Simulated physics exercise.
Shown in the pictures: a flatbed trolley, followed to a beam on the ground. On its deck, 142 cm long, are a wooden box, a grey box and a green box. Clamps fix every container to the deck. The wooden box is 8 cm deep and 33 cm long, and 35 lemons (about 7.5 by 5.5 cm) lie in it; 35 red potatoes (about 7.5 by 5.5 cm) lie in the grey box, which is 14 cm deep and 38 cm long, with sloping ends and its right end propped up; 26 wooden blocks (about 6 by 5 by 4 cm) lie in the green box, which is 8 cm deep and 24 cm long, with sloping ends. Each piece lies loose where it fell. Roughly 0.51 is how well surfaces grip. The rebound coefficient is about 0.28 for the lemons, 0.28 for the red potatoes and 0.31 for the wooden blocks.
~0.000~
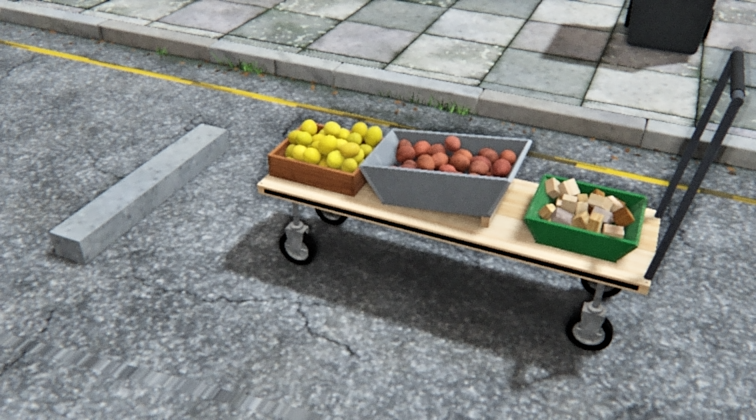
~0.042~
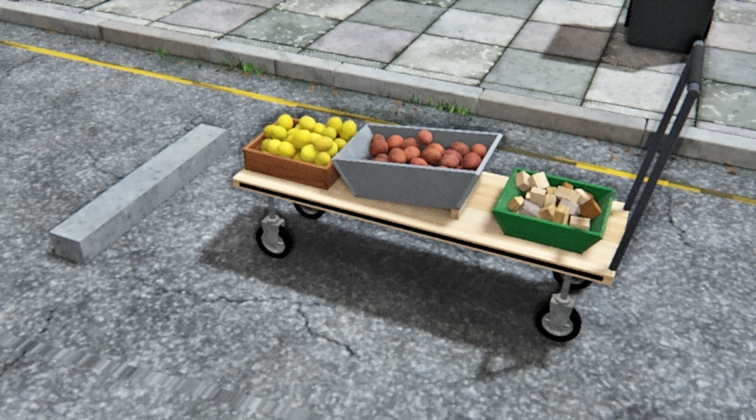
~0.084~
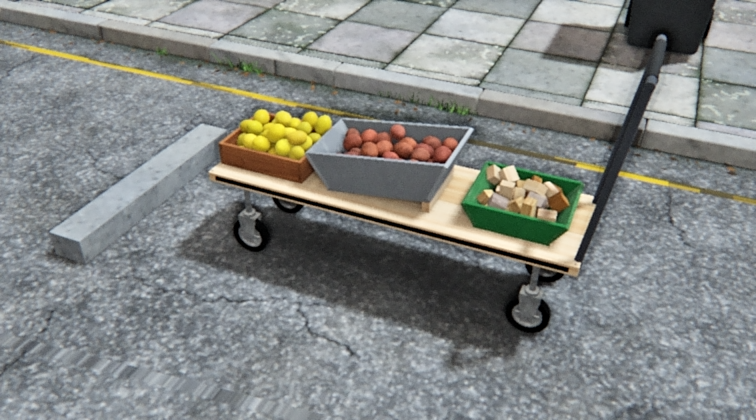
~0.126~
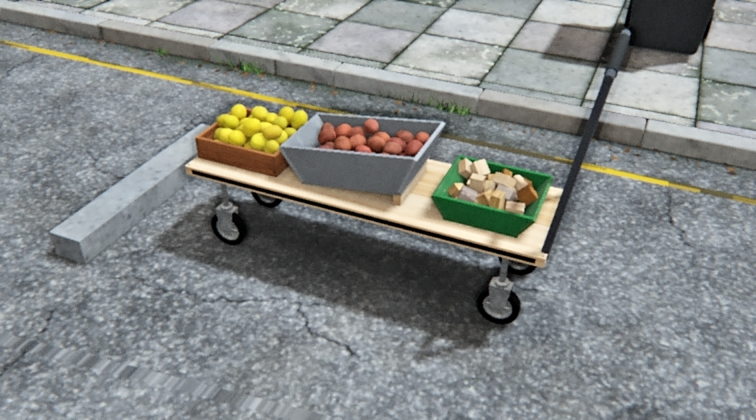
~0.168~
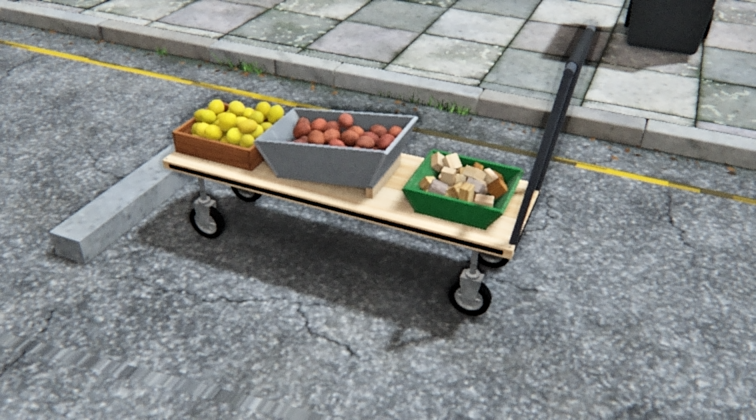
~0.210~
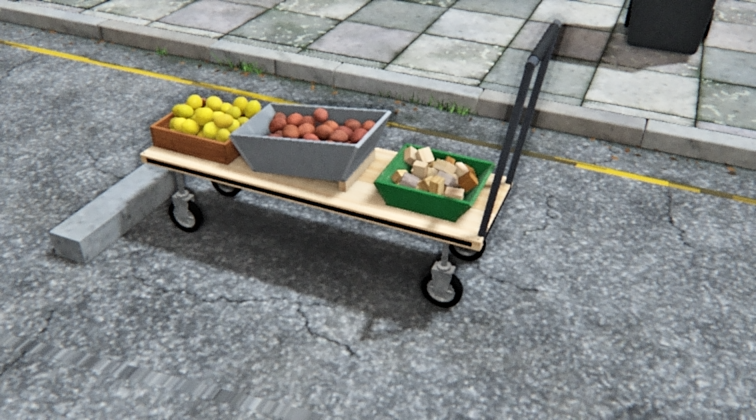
A flatbed trolley carrying boxes of lemons, red potatoes and wooden blocks rolling left across grey asphalt beside a pavement.
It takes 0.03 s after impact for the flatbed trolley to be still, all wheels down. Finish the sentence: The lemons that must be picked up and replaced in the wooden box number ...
... more than a sixth of them.
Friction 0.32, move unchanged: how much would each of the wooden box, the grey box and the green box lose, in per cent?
Then wooden box 30, grey box 20, green box 30 per cent.
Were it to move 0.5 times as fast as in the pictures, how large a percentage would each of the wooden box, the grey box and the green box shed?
Wooden box 10, grey box 0, green box 0 per cent.
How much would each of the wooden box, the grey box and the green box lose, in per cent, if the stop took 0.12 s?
In that case wooden box 20, grey box 10, green box 10 per cent.
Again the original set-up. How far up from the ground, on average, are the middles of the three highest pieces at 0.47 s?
70 cm.
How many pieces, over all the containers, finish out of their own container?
Taken together it comes to about 25.
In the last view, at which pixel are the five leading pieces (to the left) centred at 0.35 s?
The leading five average out near (142, 94).
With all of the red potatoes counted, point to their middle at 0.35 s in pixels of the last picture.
Near (256, 122).
After 0.25 s, contact.
After 0.35 s, the wooden box is down by 1 of 35, the grey box has all 35 and the green box is down by 1 of 26.
After 0.47 s, the wooden box is down by 10 of 35, the grey box is down by 2 of 35 and the green box is down by 4 of 26.
After 0.70 s, the wooden box is down by 12 of 35, the grey box is down by 5 of 35 and the green box is down by 6 of 26.
Outcome (at 1.21 s), the wooden box is down by 13 of 35, the grey box is down by 5 of 35 and the green box is down by 6 of 26. Asked share, 13 of 35, 37 per cent.
